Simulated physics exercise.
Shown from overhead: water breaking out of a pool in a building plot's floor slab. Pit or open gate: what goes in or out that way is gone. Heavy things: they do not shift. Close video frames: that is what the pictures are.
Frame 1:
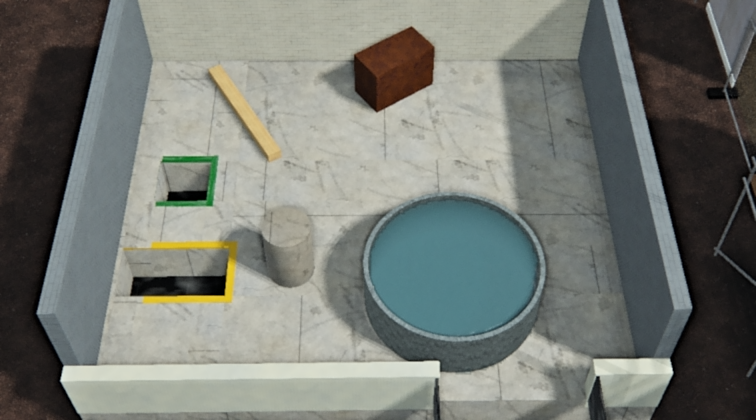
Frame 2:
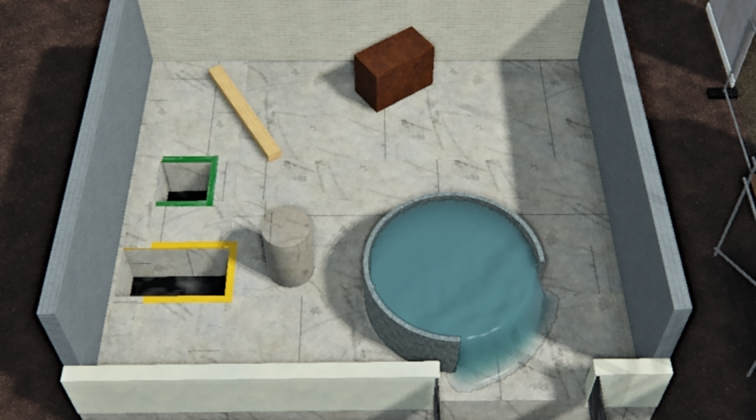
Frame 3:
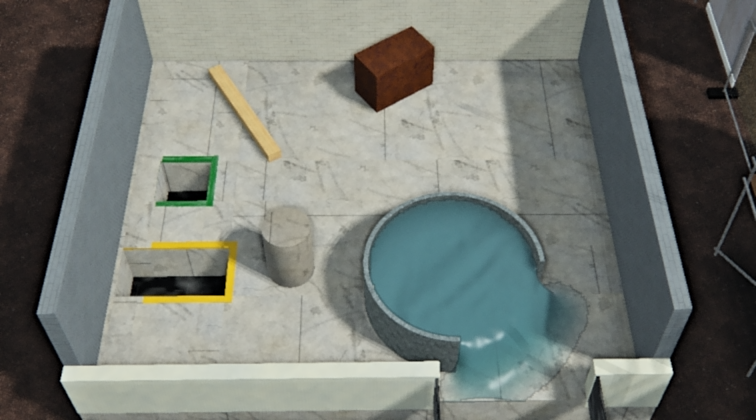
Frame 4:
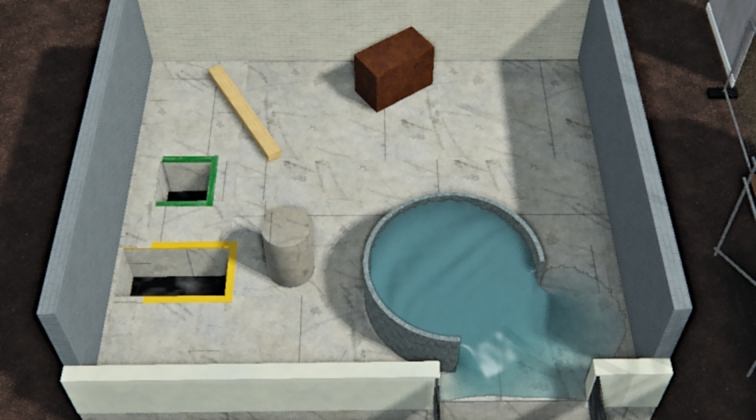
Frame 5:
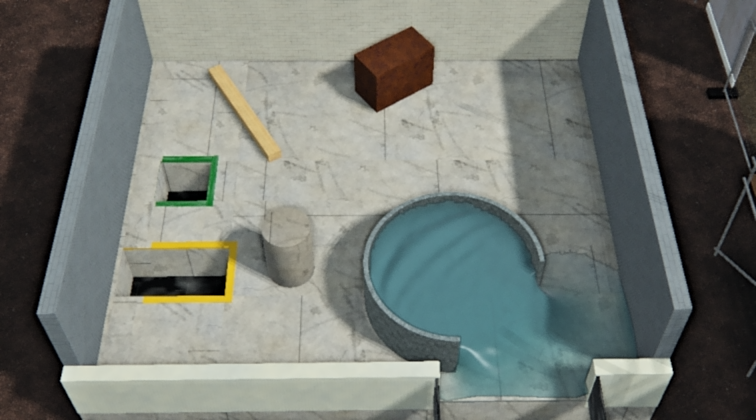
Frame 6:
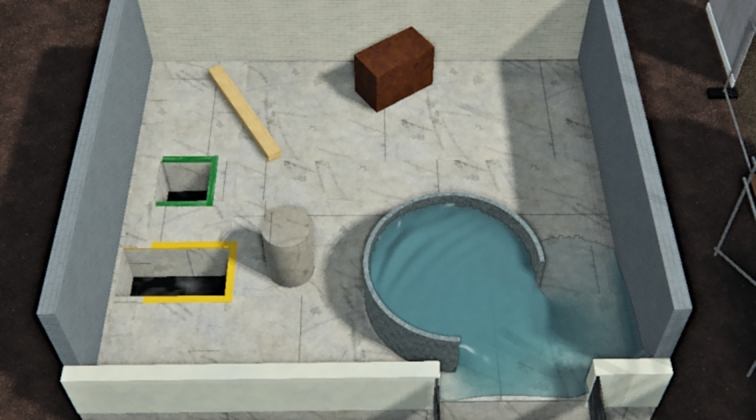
The video shows a round stone tank of still water on a walled marble floor; its lower right side opens and water pours out, spreading across the floor to the right wall and through the gap in the front wall.
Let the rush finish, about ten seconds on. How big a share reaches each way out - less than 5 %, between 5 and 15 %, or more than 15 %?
The gate will not stay within fifteen per cent; the green pit will not reach five per cent; the yellow pit will not reach five per cent.
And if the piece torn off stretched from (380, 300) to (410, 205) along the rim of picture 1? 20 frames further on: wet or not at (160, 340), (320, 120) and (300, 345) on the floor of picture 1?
Note, points one to three: Reached and soaked / reached and soaked / reached and soaked.
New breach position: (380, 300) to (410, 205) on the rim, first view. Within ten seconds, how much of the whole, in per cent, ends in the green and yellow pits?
In percent: Green 15, yellow 35.
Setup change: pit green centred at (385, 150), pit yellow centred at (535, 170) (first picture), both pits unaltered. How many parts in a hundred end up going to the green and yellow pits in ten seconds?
Split: Green 0 %, yellow 20 %.
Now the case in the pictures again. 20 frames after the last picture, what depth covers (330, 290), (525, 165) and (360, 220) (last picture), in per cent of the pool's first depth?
Some 0, 4 and 0 in a hundred.
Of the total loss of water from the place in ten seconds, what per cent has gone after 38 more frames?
That comes to 90 per cent, as I work it out.
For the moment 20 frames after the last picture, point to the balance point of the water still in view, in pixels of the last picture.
Close to (511, 269), I reckon.
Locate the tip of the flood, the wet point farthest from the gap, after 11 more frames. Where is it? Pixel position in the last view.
The flood front should get to about (588, 119).
A moment on, water covers 10 % of the floor; the gate 18 %, the green pit 0 %, the yellow pit 0 %.
Next, water covers 20 % of the floor; the gate 32 %, the green pit 0 %, the yellow pit 0 %.
Then, water covers 40 % of the floor; the gate 44 %, the green pit 0 %, the yellow pit 0 %.
Later, water covers 45 % of the floor; the gate 56 %, the green pit 0 %, the yellow pit 0 %.
In the end, water covers 65 % of the floor; the gate 62 %, the green pit 0 %, the yellow pit 0 %.
